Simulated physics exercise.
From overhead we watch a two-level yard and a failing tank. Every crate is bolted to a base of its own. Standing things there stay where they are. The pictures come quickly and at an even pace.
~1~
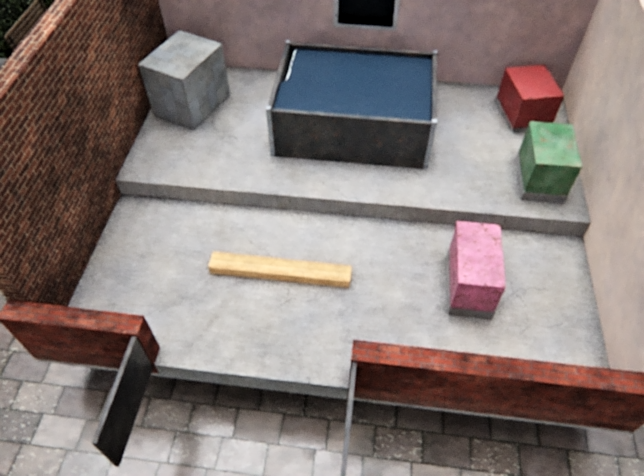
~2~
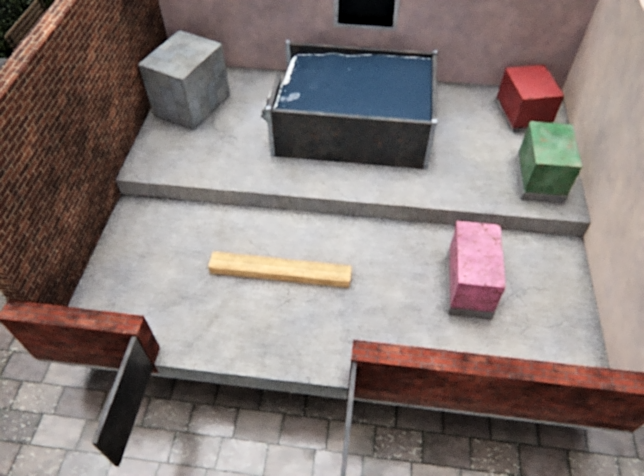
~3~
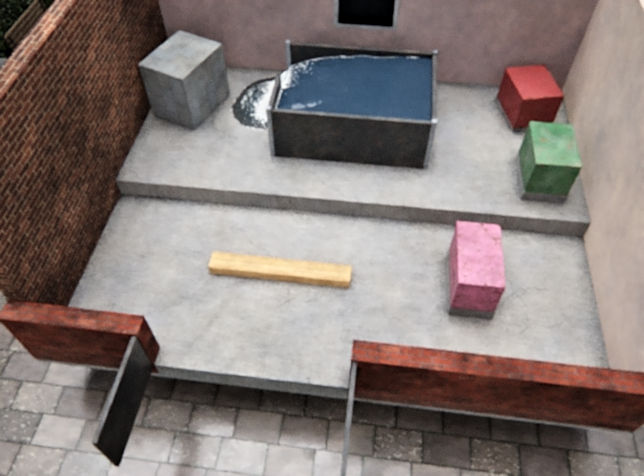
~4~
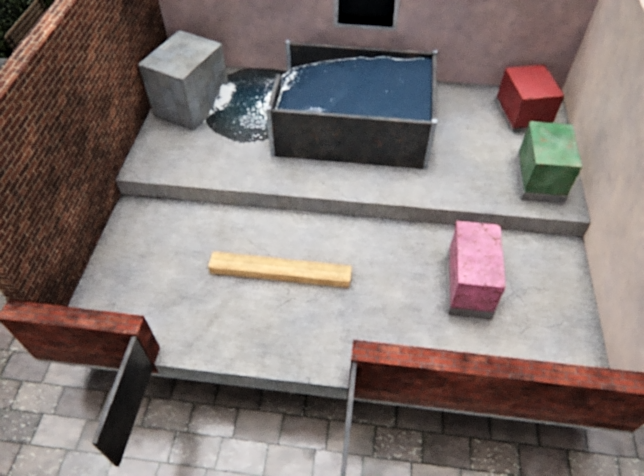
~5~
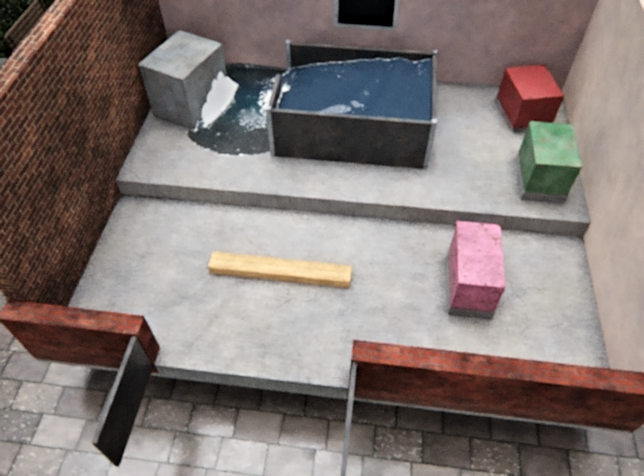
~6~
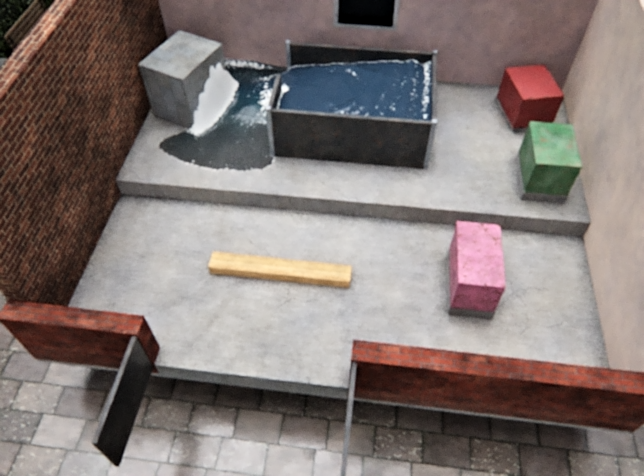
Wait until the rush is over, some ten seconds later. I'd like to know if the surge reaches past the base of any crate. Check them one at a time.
At the end, the pink crate avoids any dampness from the water. The green crate avoids any dampness from the water. The red crate gets dampened by the water.
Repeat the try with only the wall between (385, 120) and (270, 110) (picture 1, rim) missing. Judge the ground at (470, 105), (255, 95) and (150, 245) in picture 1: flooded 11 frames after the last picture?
In sequence: Untouched, untouched, inundated.
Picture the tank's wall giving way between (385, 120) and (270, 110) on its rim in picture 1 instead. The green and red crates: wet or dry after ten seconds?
Taking them in turn, the green crate is missed and the red crate is missed.
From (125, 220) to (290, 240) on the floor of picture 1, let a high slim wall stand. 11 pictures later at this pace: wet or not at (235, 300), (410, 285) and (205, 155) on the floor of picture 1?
As listed: Free of water, free of water, awash.
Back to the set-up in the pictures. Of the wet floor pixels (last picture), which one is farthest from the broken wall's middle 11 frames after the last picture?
At about (56, 334).
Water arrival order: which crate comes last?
Looks like the one in green to me.
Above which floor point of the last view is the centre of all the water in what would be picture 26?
I'd put my finger on (271, 137).
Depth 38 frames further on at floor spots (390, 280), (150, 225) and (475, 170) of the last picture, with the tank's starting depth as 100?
Going in order, that's 4, 4 and 2 %.
A moment on, water covers 20 % of the floor; the pink crate not reached, the green crate not reached, the red crate not reached.
Next, water covers 40 % of the floor; the pink crate not reached, the green crate not reached, the red crate not reached.
Then, water covers 45 % of the floor; the pink crate not reached, the green crate not reached, the red crate not reached.
Later, water covers 80 % of the floor; the pink crate water round its plinth, the green crate water round its plinth, the red crate water round its plinth.
In the end, water covers 95 % of the floor; the pink crate stayed above the water, the green crate stayed above the water, the red crate was topped.
